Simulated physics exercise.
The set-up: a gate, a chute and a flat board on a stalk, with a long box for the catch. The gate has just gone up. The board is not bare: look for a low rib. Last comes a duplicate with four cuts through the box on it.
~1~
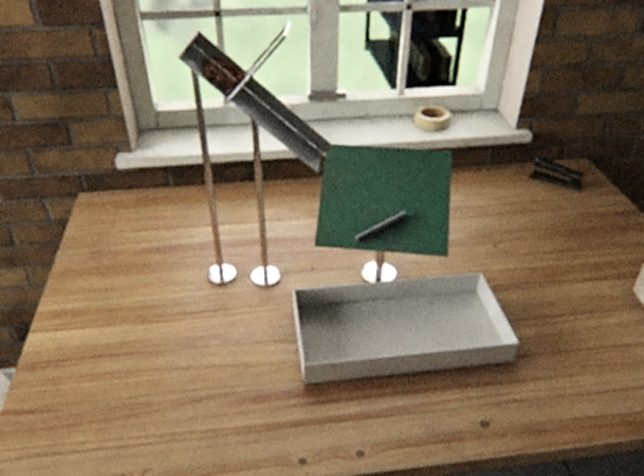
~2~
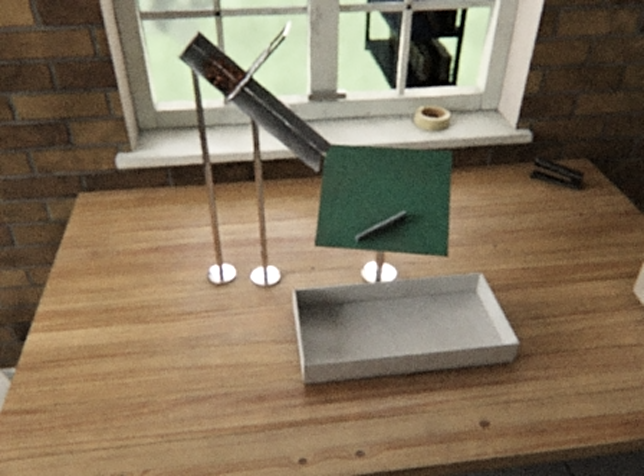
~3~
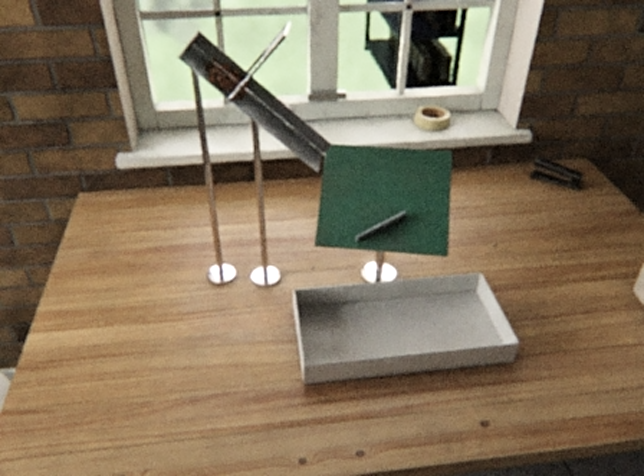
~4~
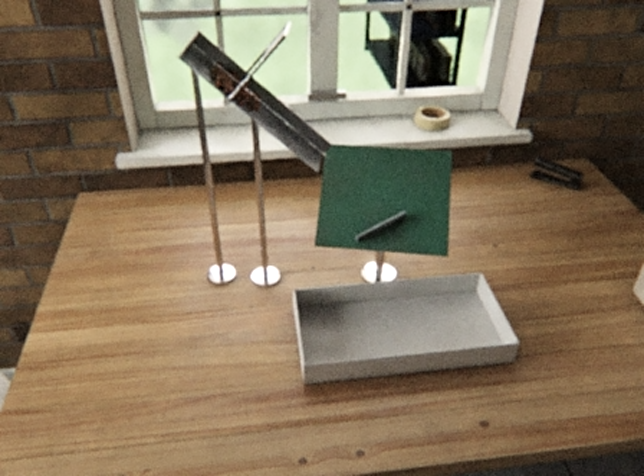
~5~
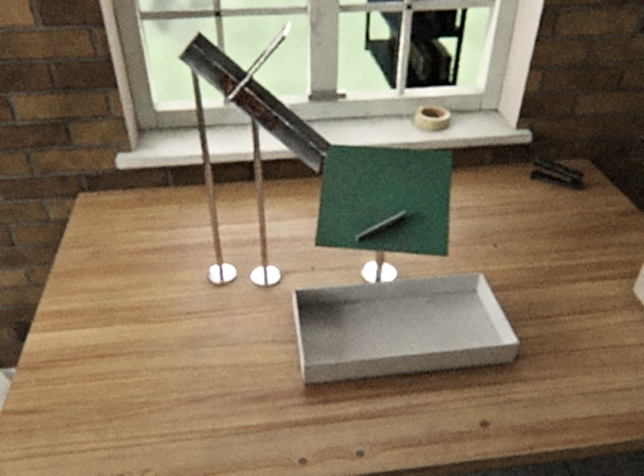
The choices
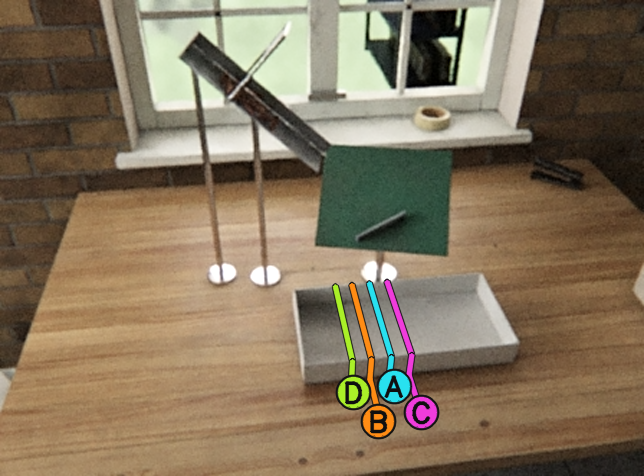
On a wooden desk by a window, small reddish-brown pieces sliding down a dark sloping chute above a green board.
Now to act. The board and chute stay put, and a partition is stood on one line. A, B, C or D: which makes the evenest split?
D beats the others.
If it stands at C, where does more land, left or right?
The left side.
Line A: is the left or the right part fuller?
The left side.
On the marked copy, line A crosses the front rim at (391, 356); line B crosses the front rim at (371, 358); line C crosses the front rim at (411, 354); line D crosses the front rim at (352, 360).
If A is chosen, of what is caught, the larger part on the left of the divider, about a tenth on the right.
If B is chosen, of what is caught, the larger part on the left of the divider, roughly a quarter on the right.
If C is chosen, of what is caught, the larger part on the left of the divider, about a tenth on the right.
If D is chosen, of what is caught, roughly half on the left of the divider, roughly half on the right.
